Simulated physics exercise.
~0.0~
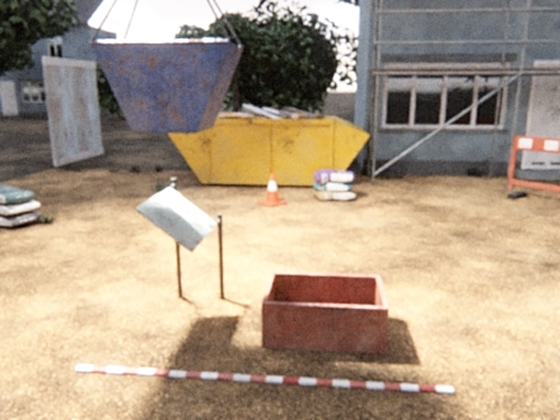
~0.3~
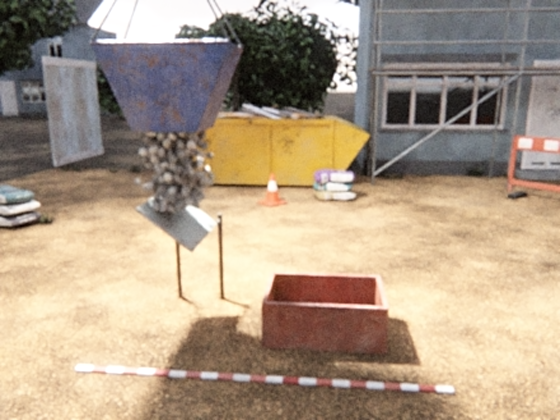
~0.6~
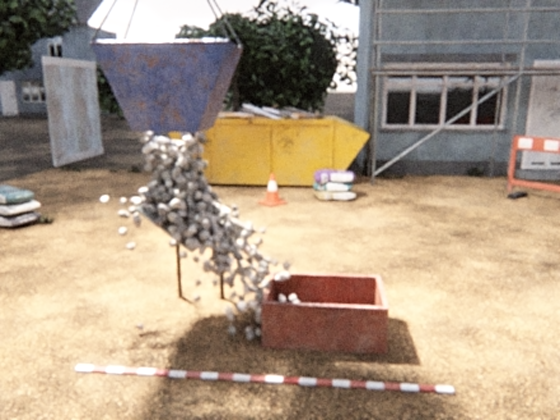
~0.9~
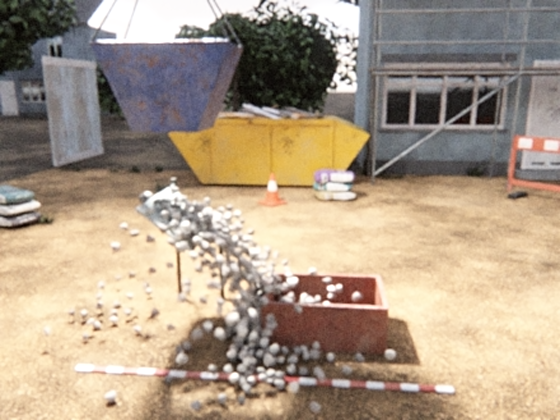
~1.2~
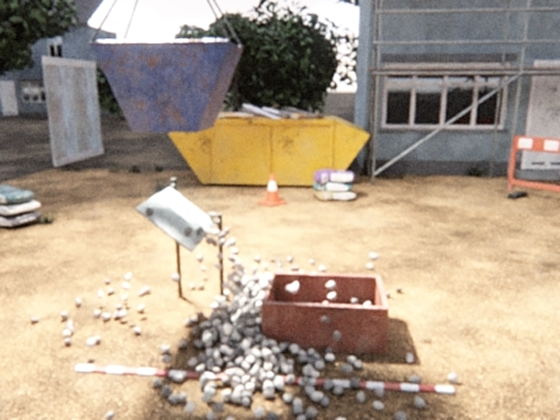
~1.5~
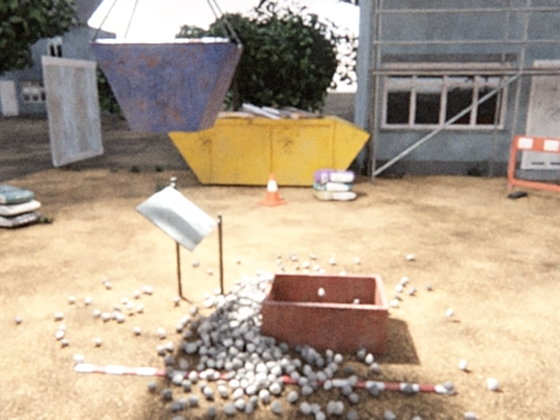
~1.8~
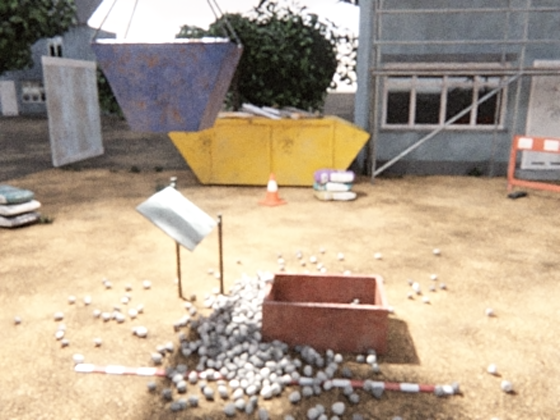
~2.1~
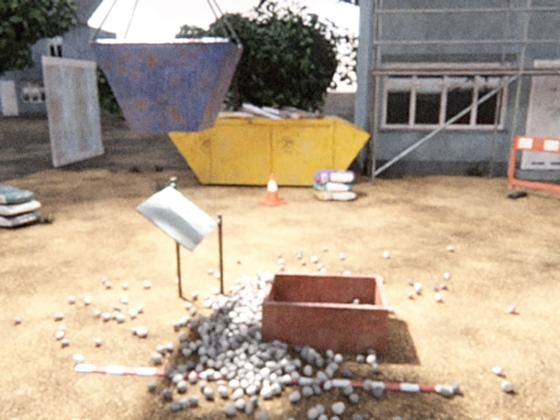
A blue hopper drops grey cobbles onto a tilted slide, and most pile outside the red bin.
